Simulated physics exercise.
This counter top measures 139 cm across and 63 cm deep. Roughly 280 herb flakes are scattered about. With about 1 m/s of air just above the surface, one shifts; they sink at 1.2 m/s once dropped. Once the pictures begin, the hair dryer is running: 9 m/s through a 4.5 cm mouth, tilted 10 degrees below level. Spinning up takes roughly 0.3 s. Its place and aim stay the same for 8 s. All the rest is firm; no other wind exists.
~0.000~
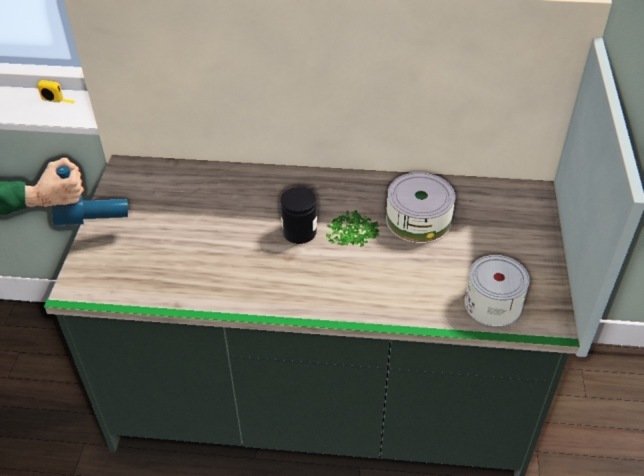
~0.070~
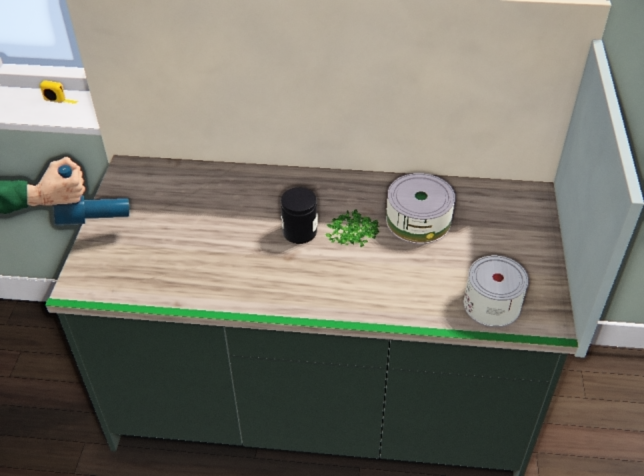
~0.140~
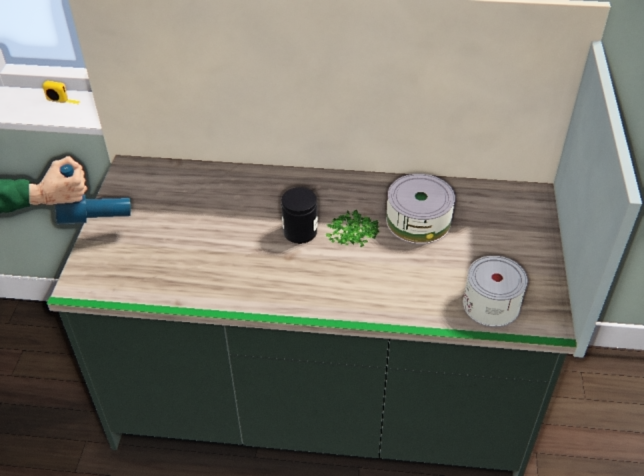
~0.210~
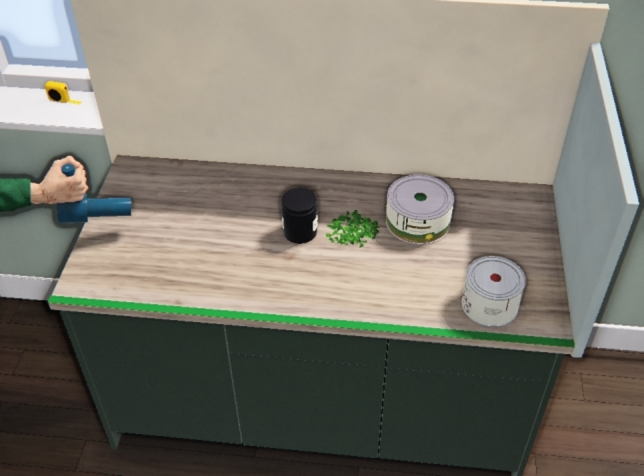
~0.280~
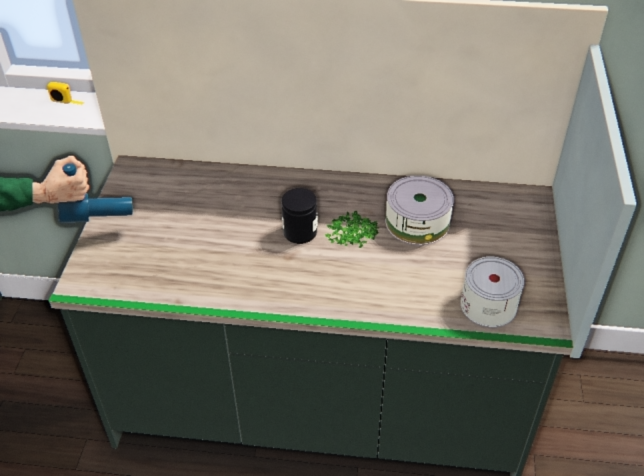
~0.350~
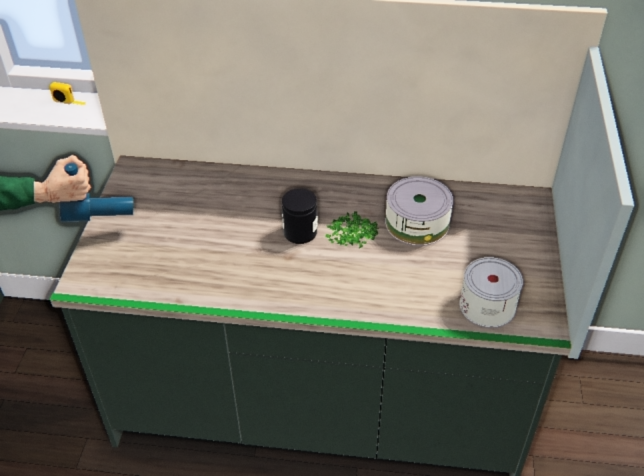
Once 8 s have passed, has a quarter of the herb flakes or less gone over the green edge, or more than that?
The count there does not surpass a quarter.
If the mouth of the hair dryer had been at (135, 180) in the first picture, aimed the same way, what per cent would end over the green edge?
You'd be looking at something like 5 in a hundred.
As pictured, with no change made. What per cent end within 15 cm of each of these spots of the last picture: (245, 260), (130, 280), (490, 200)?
0 %, 0 %, 0 %.
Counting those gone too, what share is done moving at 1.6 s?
I would put it at around 30 %.
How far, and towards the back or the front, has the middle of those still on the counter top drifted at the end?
It has shifted to the near edge, by around 5 cm.
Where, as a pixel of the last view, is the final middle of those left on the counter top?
It lands close to (377, 243) in the last picture.
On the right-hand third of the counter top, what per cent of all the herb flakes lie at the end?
30 %.
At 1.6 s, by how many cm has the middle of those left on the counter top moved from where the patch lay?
Around 5 cm from the start.
After 1.6 s, 70 % are on the move or not yet settled, 1 % are over the green edge; the middle of those still in play is near (367, 237).
After 2.6 s, 64 % are on the move or not yet settled, 2 % are over the green edge; the middle of those still in play is near (372, 243).
After 4.4 s, 54 % are on the move or not yet settled, 2 % are over the green edge; the middle of those still in play is near (372, 243).
After 8.0 s, at the end, 2 % are over the green edge; the middle of those still in play is near (377, 243).
